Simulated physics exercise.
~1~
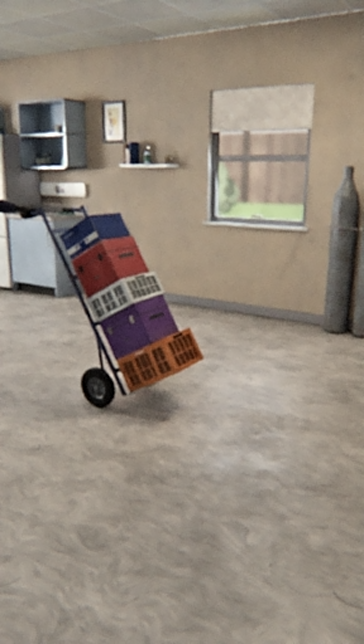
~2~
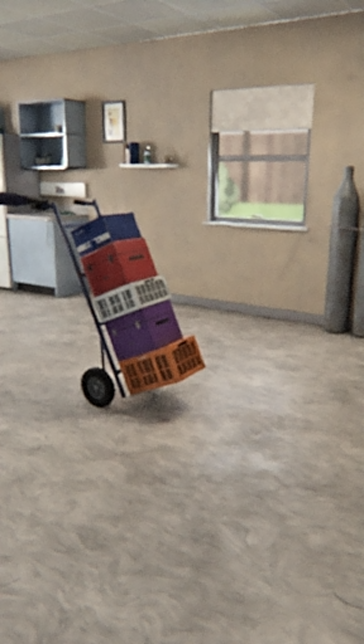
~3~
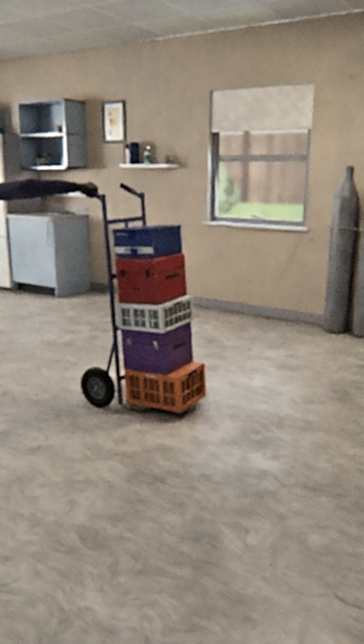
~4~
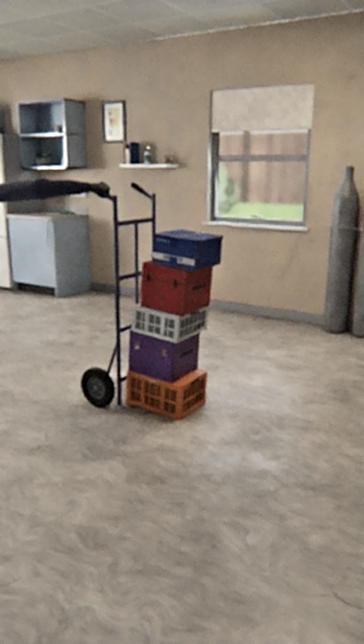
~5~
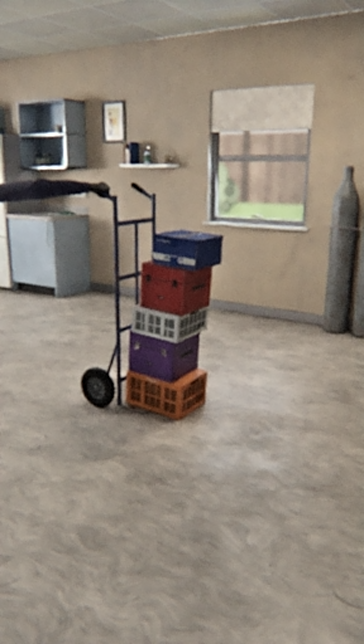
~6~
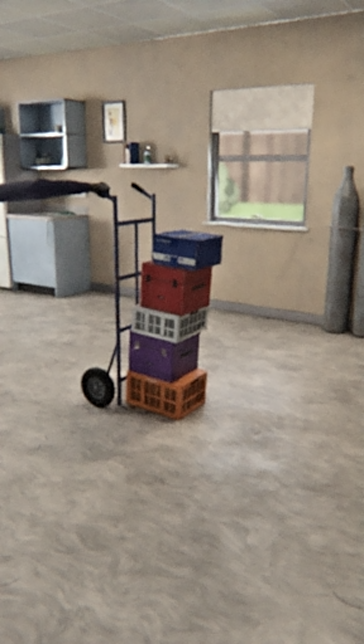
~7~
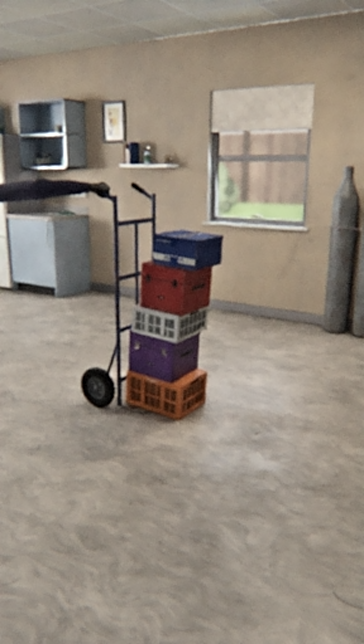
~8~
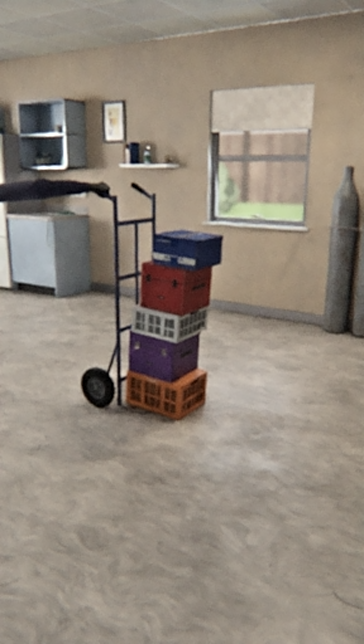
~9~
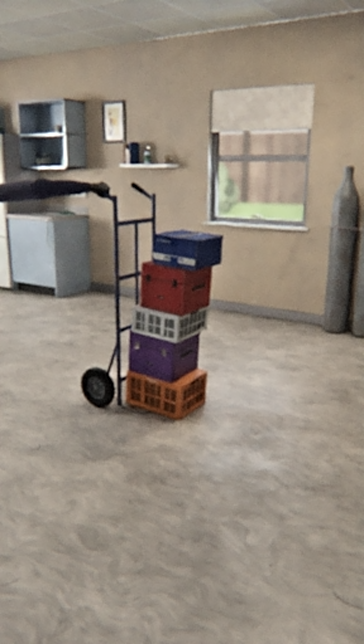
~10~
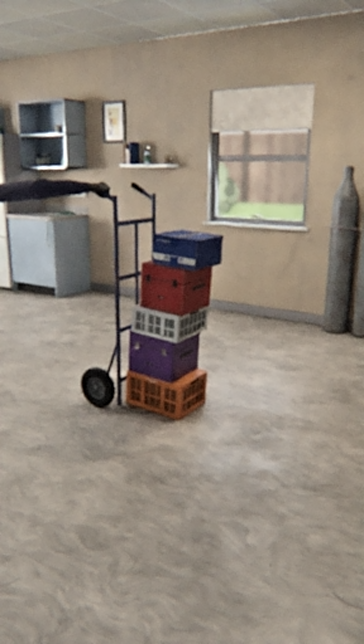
A hand truck stacked with colorful crates and boxes, held by a dark-sleeved arm at the left, tipped forward until it stood upright, and the upper pieces slid a little to the right before the uneven stack settled, still standing.
